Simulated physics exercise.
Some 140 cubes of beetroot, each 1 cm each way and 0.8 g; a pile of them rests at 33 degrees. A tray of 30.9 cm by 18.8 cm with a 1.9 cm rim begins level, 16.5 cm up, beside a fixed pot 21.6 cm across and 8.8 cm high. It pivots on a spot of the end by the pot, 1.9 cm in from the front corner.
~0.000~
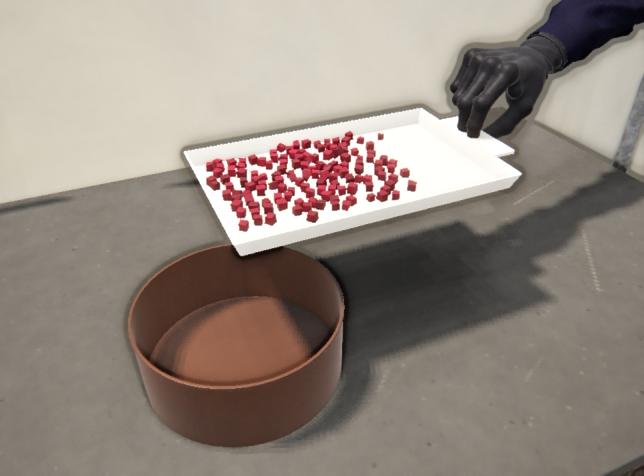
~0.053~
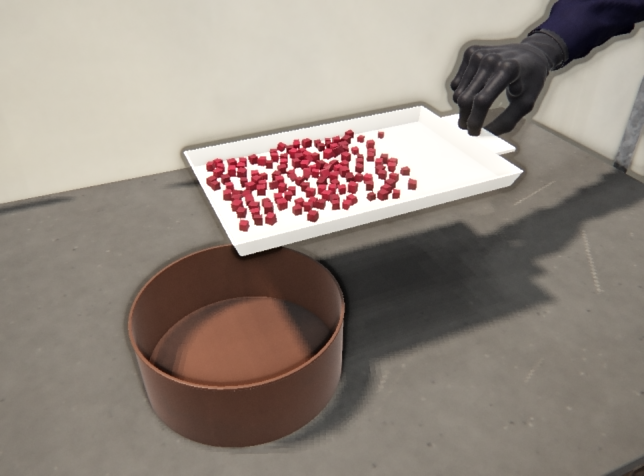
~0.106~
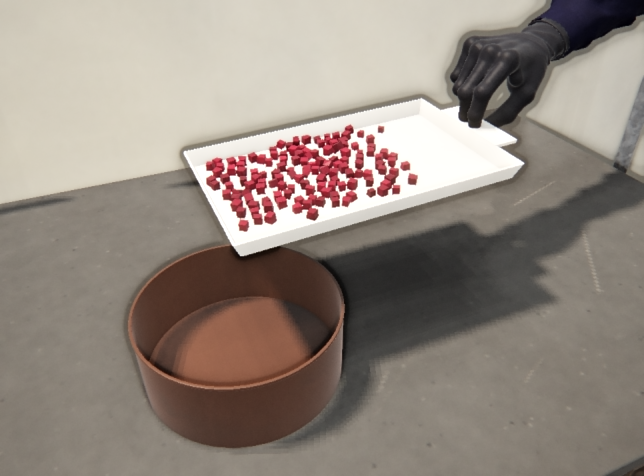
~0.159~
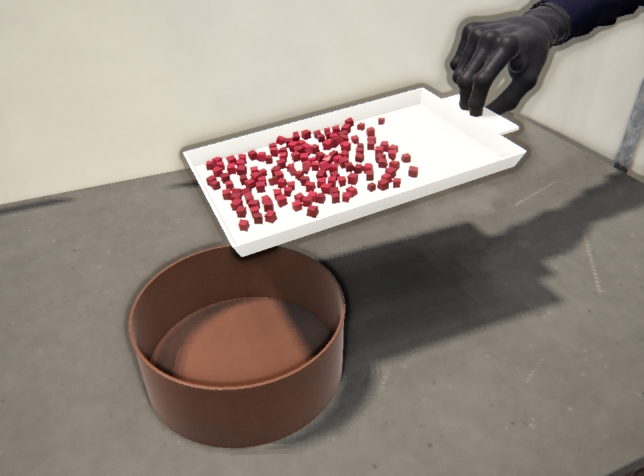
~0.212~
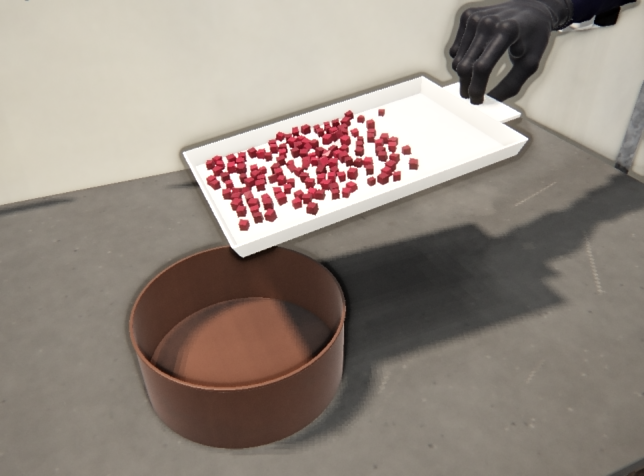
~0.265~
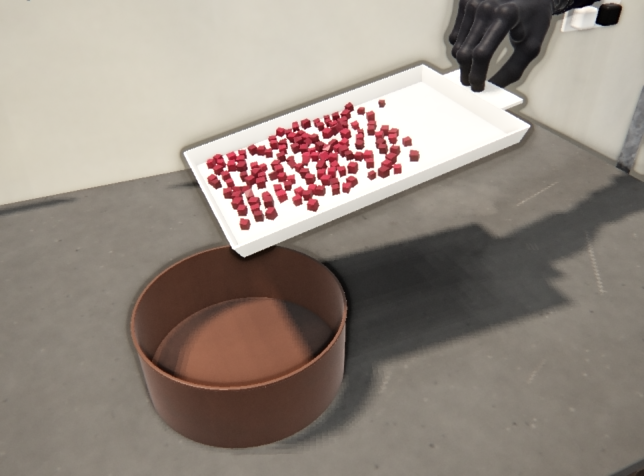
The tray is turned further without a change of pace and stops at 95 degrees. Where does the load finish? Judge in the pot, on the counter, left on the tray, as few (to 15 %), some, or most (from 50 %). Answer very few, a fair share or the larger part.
Pot the larger part, counter a fair share, tray very few.
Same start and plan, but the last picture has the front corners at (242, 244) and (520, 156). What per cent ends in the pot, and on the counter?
Pot 90, counter 10.
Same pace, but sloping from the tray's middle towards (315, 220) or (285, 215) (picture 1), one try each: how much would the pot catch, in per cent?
About 100 and 95 per cent.
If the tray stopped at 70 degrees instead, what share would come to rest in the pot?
It would be near 10 per cent.
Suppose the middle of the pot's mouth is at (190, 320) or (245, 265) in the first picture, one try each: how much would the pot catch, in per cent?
About 80 and 55 per cent.
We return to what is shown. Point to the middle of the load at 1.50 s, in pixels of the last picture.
Around (210, 188).
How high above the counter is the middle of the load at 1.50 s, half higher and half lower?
Some 20 cm.
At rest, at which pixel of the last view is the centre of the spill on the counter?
Near (114, 317).
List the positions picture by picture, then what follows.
In the first frame, tray tilt 0 degrees, front corners at (239, 238) and (512, 172); middle of the pieces at (307, 173); pot at (238, 304).
In the second frame, tray tilt 1 degrees, front corners at (240, 239) and (513, 170); middle of the pieces at (307, 173).
In the third frame, tray tilt 2 degrees, front corners at (239, 239) and (514, 162); middle of the pieces at (307, 170).
In the fourth frame, tray tilt 5 degrees, front corners at (239, 240) and (516, 150), lowest corner left front; middle of the pieces at (307, 166).
In the fifth frame, tray tilt 8 degrees, front corners at (238, 241) and (518, 138), lowest corner left front; middle of the pieces at (306, 162).
In the sixth frame, tray tilt 11 degrees, front corners at (239, 241) and (520, 125), lowest corner left front; middle of the pieces at (306, 157); pot at (241, 305). The tray's pace is about 55 degrees a second.
Then, at 1.01 s, tilt 50 degrees; the tray holds 100 %, the pot 0 %.
Then, at 1.50 s, tilt 76 degrees; the tray holds 80 %, the pot 15 %.
After 2.06 s, tilt 95 degrees; the tray holds 0 %, the pot 70 %.
In the end, at 3.1 s, pot 75 %, counter 25 %, tray 0 %.
